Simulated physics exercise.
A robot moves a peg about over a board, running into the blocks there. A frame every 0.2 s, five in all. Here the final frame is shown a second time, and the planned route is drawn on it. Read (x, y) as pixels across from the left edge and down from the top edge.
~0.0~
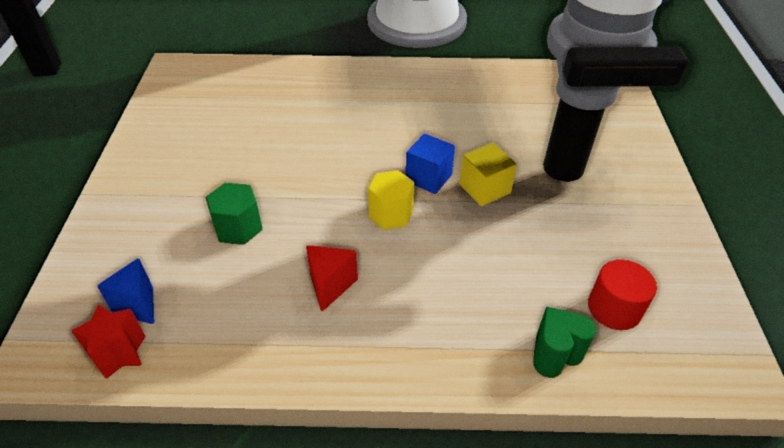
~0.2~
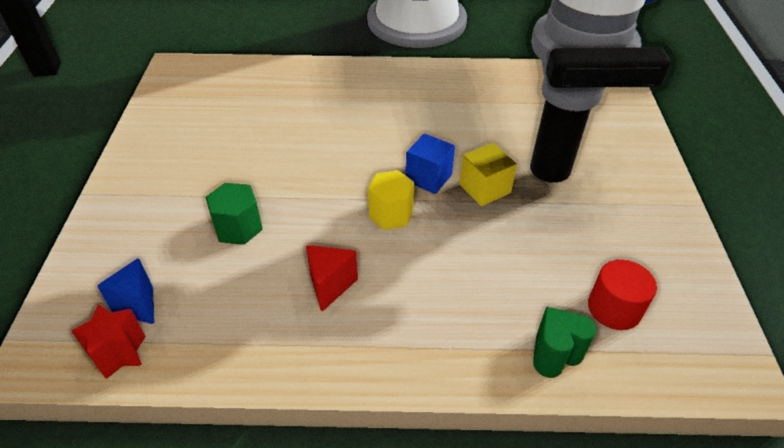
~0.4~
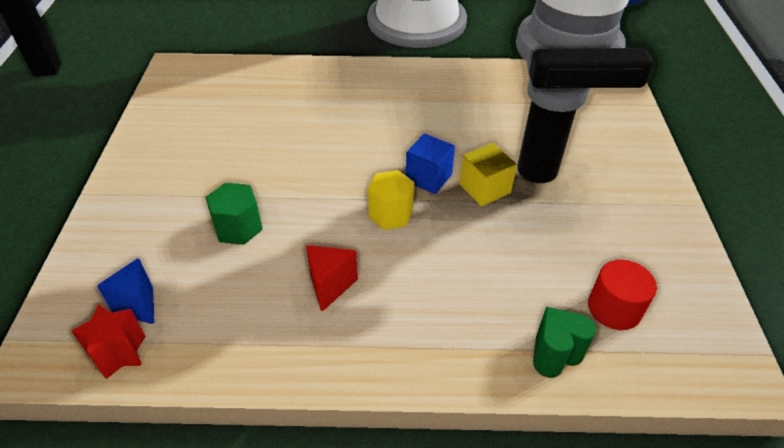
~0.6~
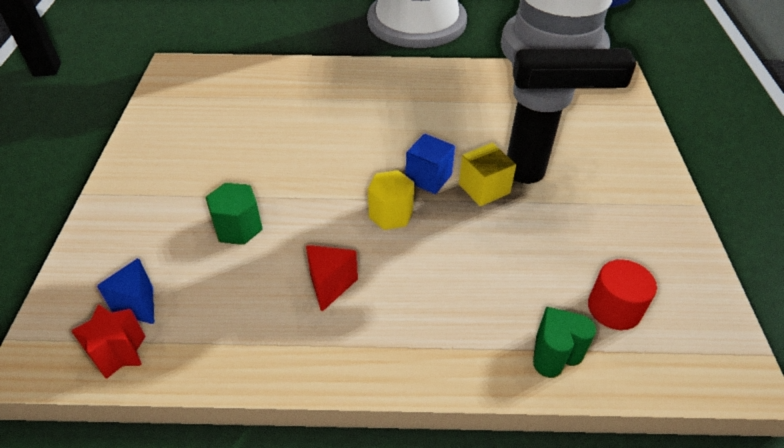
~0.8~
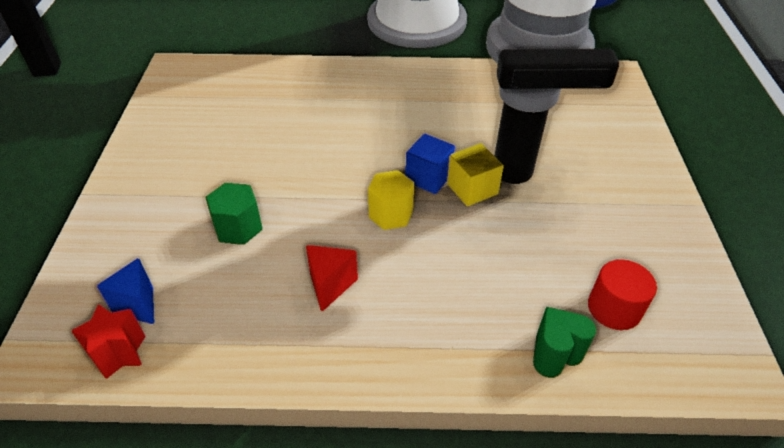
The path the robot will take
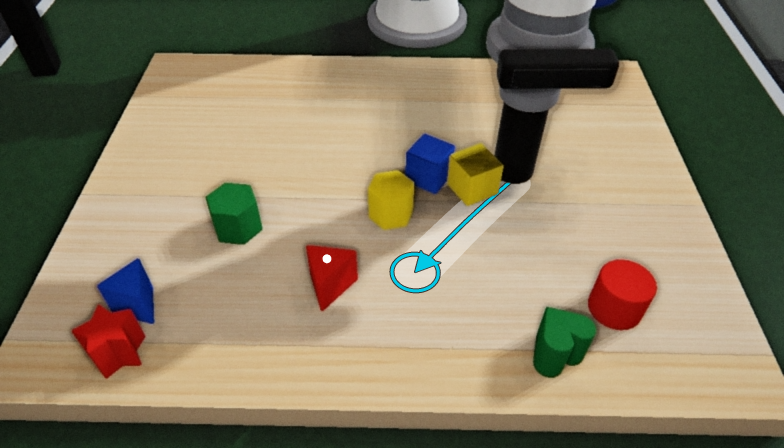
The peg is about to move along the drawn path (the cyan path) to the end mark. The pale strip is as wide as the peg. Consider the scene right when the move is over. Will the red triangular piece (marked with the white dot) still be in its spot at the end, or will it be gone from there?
Once the peg is done, the red triangular piece remains in the old spot.
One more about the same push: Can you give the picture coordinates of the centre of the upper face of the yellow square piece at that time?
In the picture, it is at (434, 174).
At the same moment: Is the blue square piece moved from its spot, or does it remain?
The blue square piece moves.
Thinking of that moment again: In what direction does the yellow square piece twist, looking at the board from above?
Direction: Clockwise.
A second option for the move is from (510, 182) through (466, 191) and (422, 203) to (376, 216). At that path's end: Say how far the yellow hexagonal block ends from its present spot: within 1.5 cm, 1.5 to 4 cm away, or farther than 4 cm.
It gets moved over 4 cm.
The drawn path runs in a line from (510, 182) to (415, 272); the dot is on the red triangular piece.
What follows on the original path. One third of the way, peg at (482, 197); blue square piece at (419, 146), turned 20° clockwise; yellow square piece at (442, 173), turned 55° clockwise.
Two thirds of the way, peg at (450, 227); blue square piece at (419, 146), turned 20° clockwise; yellow square piece at (434, 174), turned 70° clockwise.
At the end, peg at (416, 261); red triangular piece not moved; blue square piece at (419, 146), turned 20° clockwise; yellow square piece at (434, 174), turned 70° clockwise.
